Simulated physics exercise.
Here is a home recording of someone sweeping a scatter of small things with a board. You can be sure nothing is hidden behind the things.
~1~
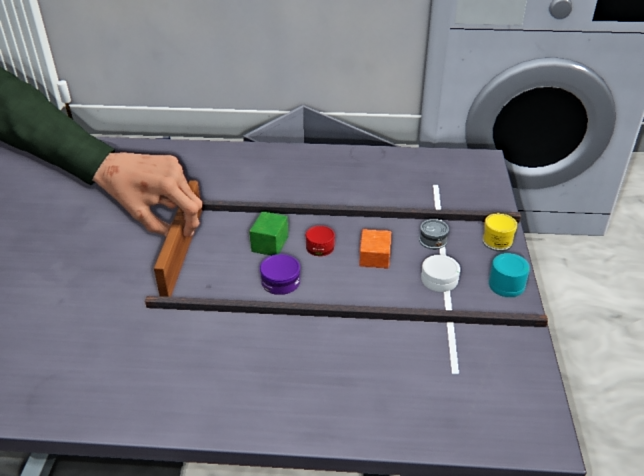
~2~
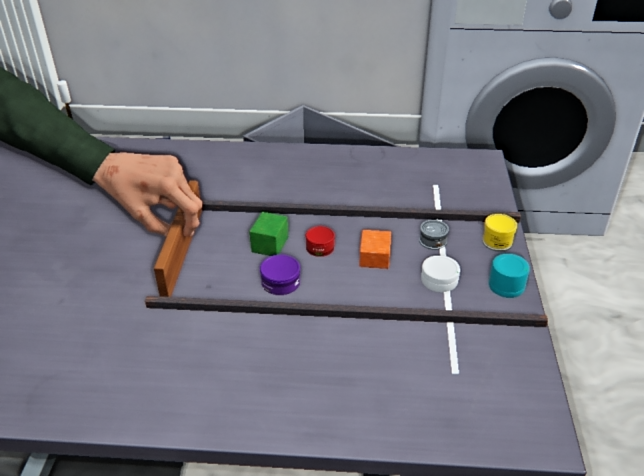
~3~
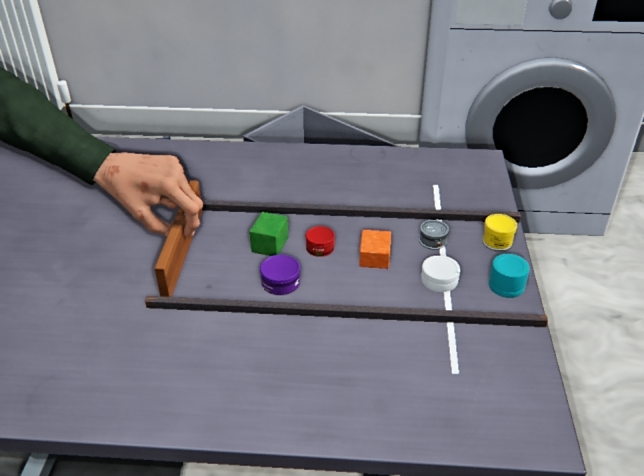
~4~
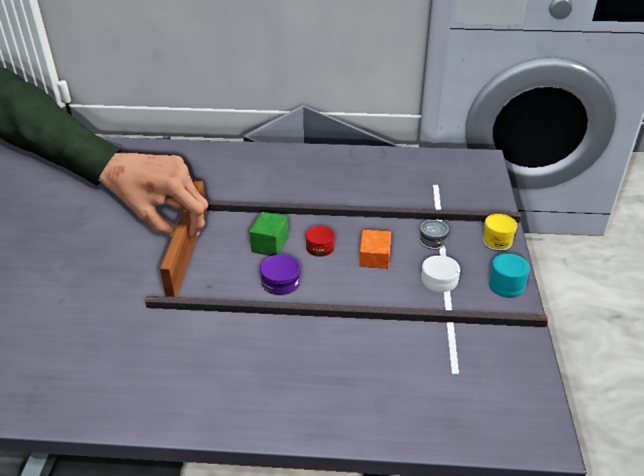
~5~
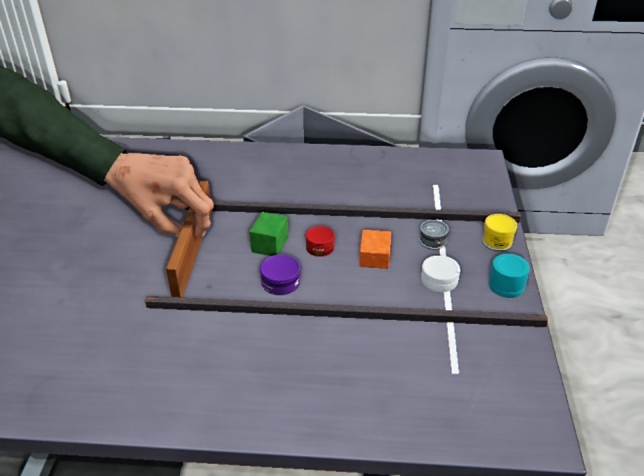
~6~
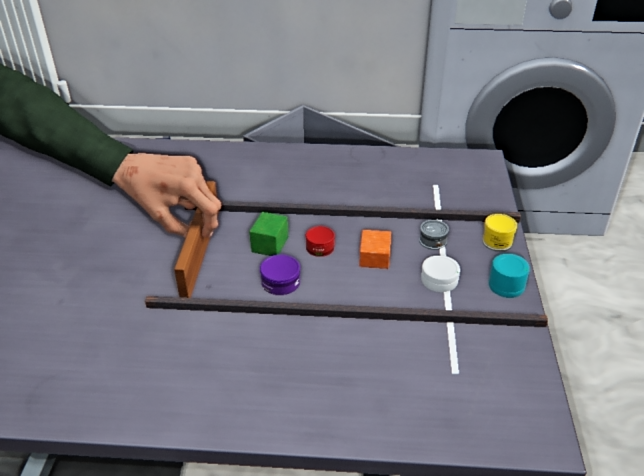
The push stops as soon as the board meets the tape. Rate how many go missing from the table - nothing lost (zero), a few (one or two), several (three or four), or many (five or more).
Nothing lost.
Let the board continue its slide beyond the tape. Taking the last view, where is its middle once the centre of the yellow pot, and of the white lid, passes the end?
(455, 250) and (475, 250), roughly.
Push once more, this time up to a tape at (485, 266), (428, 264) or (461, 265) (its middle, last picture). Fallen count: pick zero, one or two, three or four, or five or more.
Results per position - three or four / zero / one or two.
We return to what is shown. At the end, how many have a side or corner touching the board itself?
That comes to 2.
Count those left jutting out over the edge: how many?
The tally is 2.
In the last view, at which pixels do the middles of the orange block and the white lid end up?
Final centres, first then second: (481, 264), (505, 286).
Soon after, none off yet; yellow pot at rest near (499, 233); turquoise lid at rest near (509, 276); white lid at rest near (440, 274).
At rest, the number that fall off is zero.
